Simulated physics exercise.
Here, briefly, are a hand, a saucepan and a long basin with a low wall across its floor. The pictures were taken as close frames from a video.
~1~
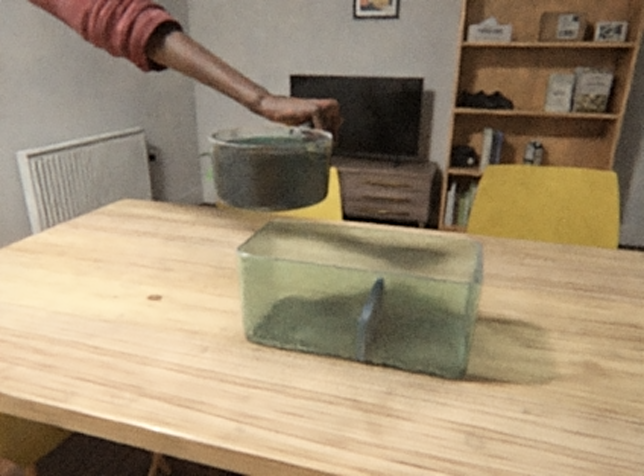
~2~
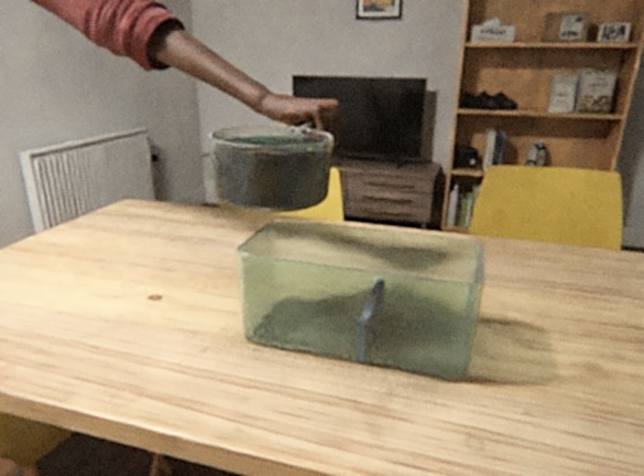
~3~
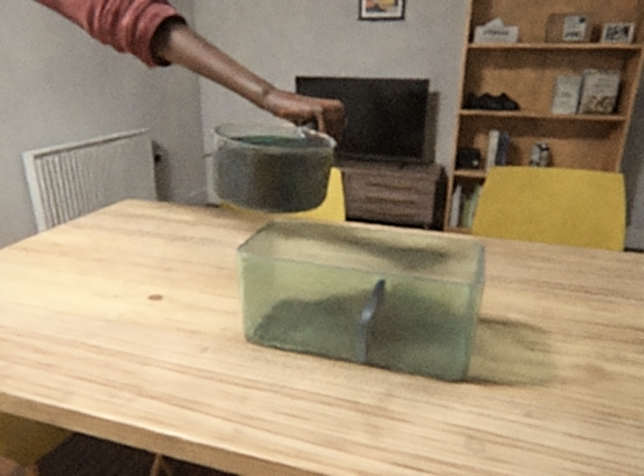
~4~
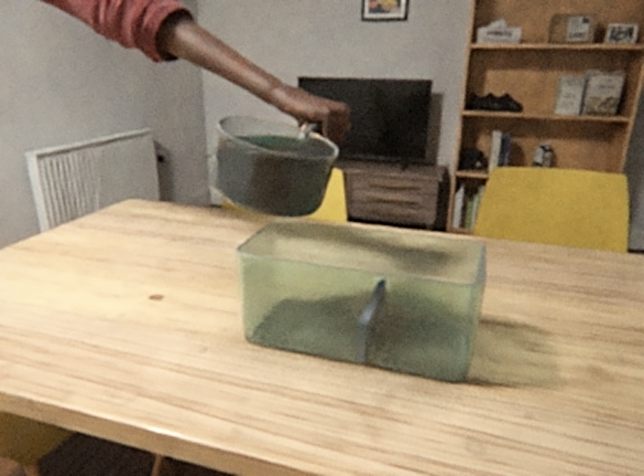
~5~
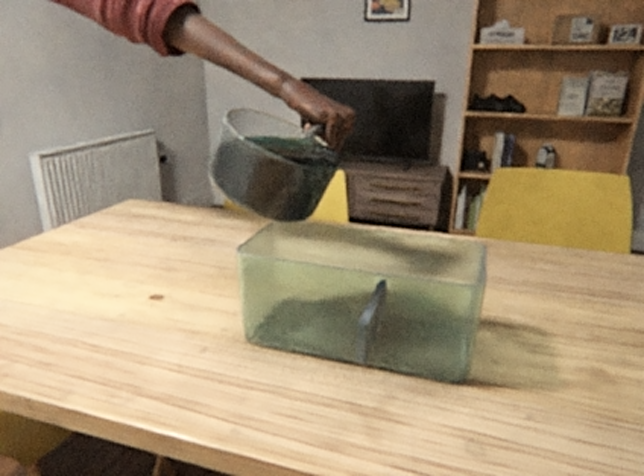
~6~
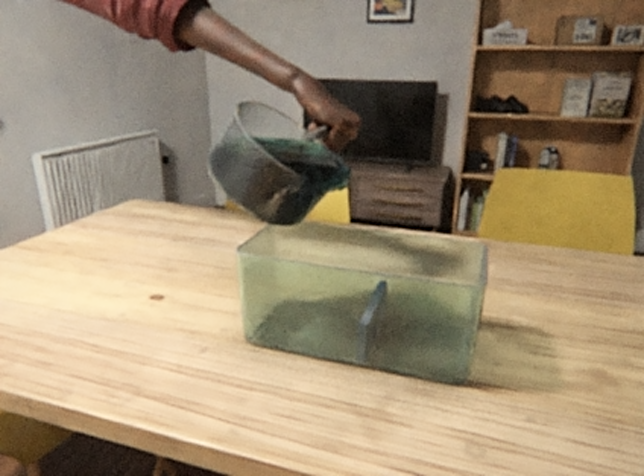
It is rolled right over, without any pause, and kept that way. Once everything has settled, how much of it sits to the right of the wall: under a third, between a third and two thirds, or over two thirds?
Under a third.
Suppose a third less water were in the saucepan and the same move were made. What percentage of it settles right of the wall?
10 per cent.
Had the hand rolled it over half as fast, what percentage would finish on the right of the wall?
It comes to around 45 per cent.
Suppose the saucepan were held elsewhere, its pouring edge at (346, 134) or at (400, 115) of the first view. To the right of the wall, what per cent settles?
Try one: 40 %; try two: 70 %.
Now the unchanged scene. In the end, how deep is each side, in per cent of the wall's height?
Once still, it is 60 % on the left and 30 % on the right.
A moment on, the saucepan is tipped right over and 18 per cent is still to pour, 40 is left of the wall and 21 right of it.
Next, the saucepan is tipped right over and 2 per cent is still to pour, 62 is left of the wall and 22 right of it.
Then the saucepan is tipped right over and 0 per cent is still to pour, 63 is left of the wall and 25 right of it.
Later the saucepan is tipped right over and 0 per cent is still to pour, 63 is left of the wall and 25 right of it.
Finally, 63 per cent lies left of the wall, 26 right of it and 11 outside.
